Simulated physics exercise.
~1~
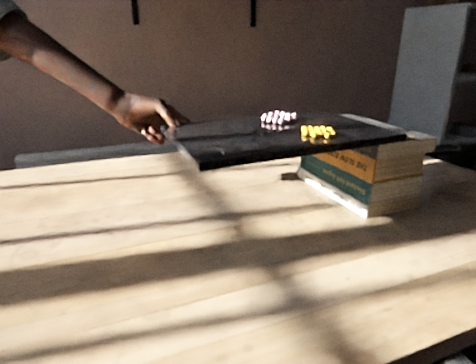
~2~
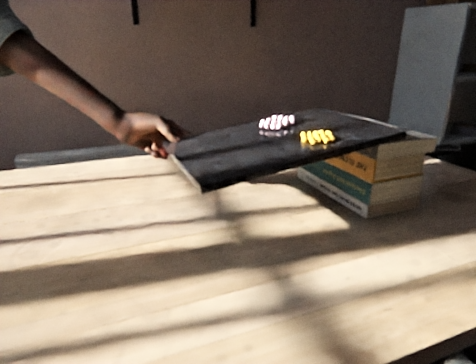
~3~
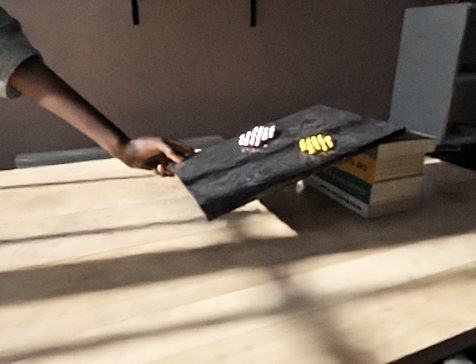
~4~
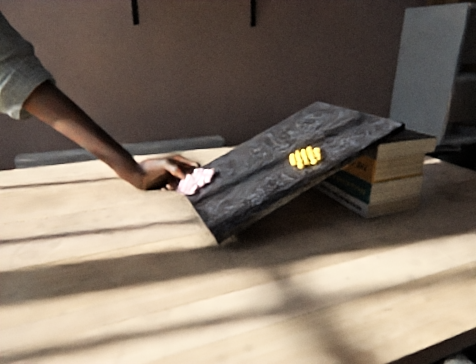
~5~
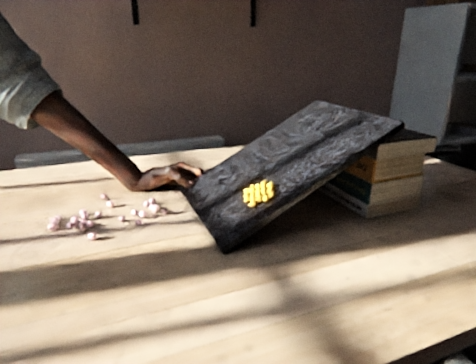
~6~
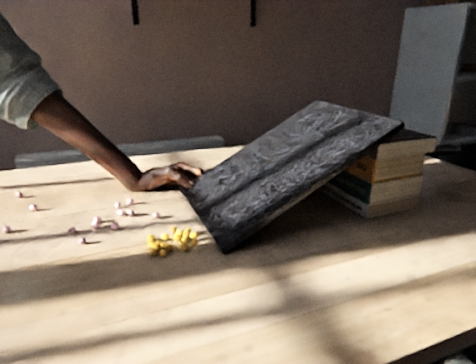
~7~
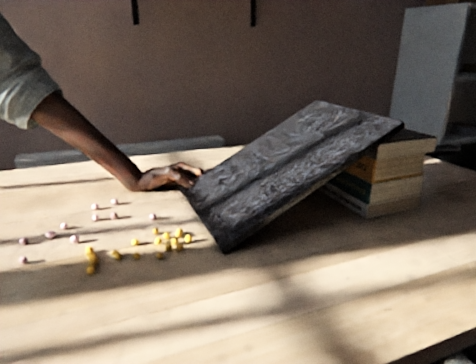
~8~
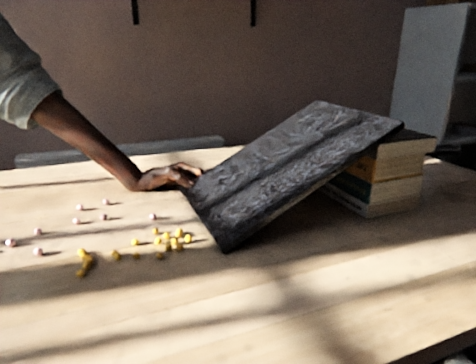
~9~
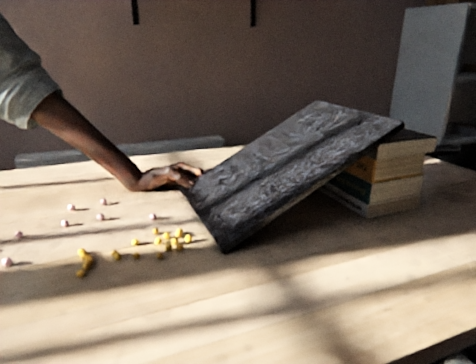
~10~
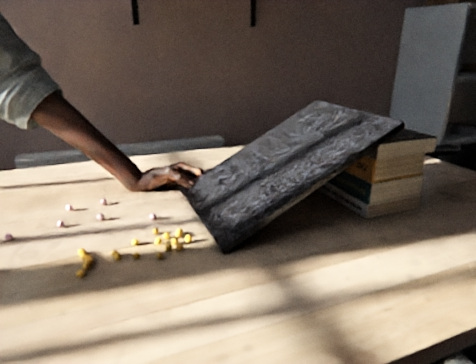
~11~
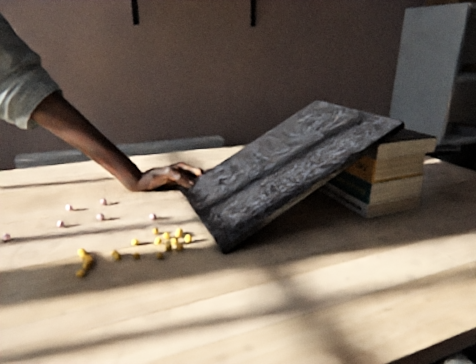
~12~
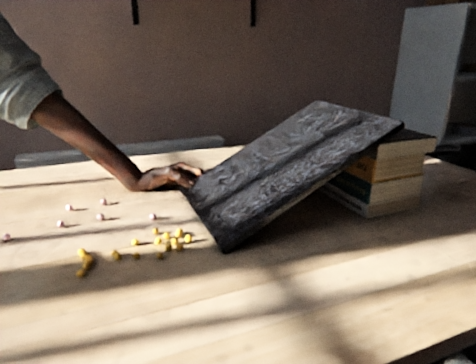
On a sunlit wooden table, a hand lowered one end of a dark board propped on books until it touched down; small pink pieces slid off first and scattered left, then yellow ones followed, most stopping closer to the board.
